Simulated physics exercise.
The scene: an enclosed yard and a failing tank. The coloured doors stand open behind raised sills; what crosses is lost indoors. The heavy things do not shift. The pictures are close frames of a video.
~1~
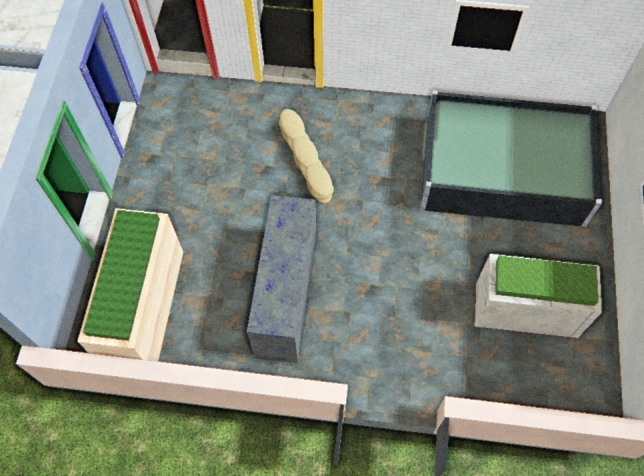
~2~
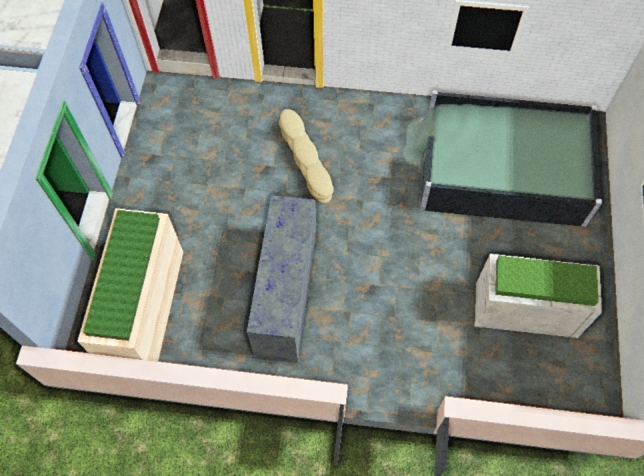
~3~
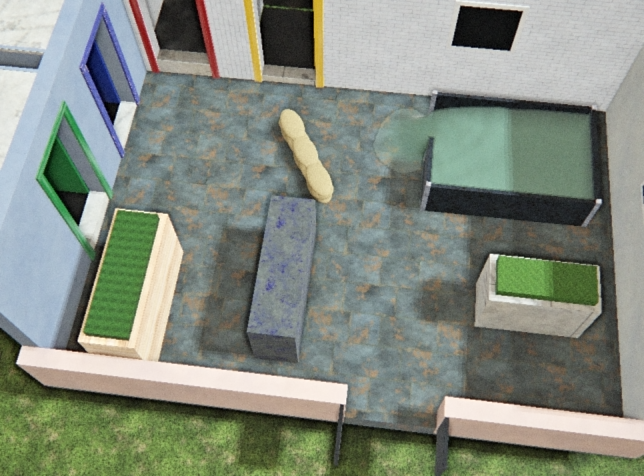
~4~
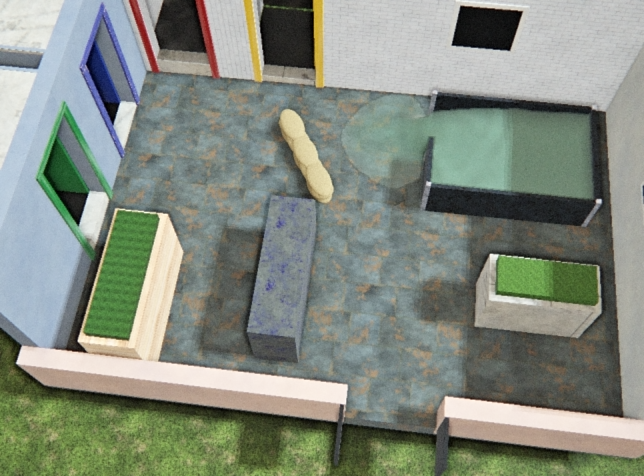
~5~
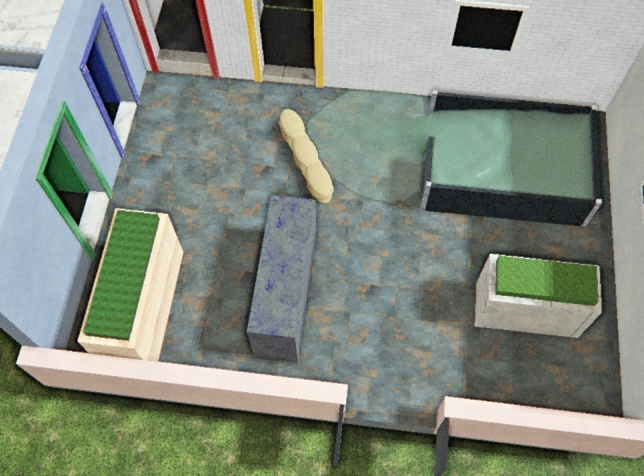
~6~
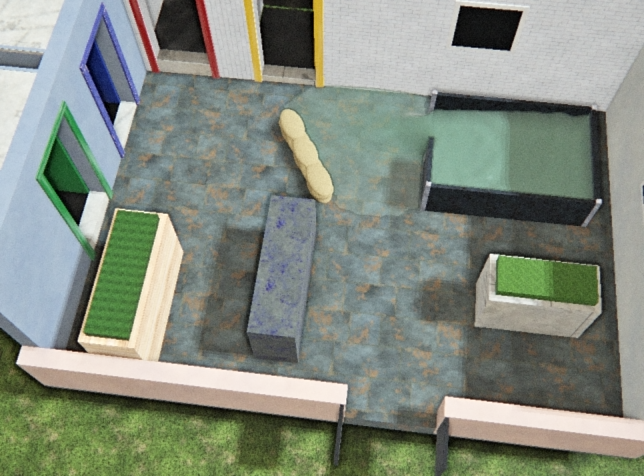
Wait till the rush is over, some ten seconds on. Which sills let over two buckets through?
The green door holds within the limit; the blue door floods; the yellow door floods; the red door holds within the limit.
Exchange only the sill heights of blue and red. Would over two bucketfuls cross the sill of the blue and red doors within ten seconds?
My reading: The blue door takes less, the red door passes that mark.
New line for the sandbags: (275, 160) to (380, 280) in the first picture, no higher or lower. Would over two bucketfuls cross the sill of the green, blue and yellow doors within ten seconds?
Green door stays under, blue door takes more, yellow door keeps below it.
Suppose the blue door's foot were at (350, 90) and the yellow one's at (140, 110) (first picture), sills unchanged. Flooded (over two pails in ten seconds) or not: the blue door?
Then: The blue door lets more in.
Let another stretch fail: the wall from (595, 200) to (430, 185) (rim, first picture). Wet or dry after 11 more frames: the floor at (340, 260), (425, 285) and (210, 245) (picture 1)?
One after the other: Under water, under water, clear.
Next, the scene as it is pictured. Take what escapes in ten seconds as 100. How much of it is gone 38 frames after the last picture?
Roughly 70 per cent.
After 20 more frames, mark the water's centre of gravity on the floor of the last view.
At about (396, 157).
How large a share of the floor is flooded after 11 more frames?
Roughly 25 per cent.
A moment on, water covers 15 % of the floor; the green door not reached, the blue door not reached, the yellow door wet at the sill, nothing in, the red door wet at the sill, nothing in.
Next, water covers 25 % of the floor; the green door not reached, the blue door wet at the sill, nothing in, the yellow door over two buckets in, the red door wet at the sill, nothing in.
Then, water covers 50 % of the floor; the green door wet at the sill, nothing in, the blue door over two buckets in, the yellow door far over two buckets in, the red door wet at the sill, nothing in.
Later, water covers 75 % of the floor; the green door wet at the sill, nothing in, the blue door far over two buckets in, the yellow door far over two buckets in, the red door wet at the sill, nothing in.
In the end, water covers 95 % of the floor; the green door wet at the sill, nothing in, the blue door far over two buckets in, the yellow door far over two buckets in, the red door wet at the sill, nothing in.
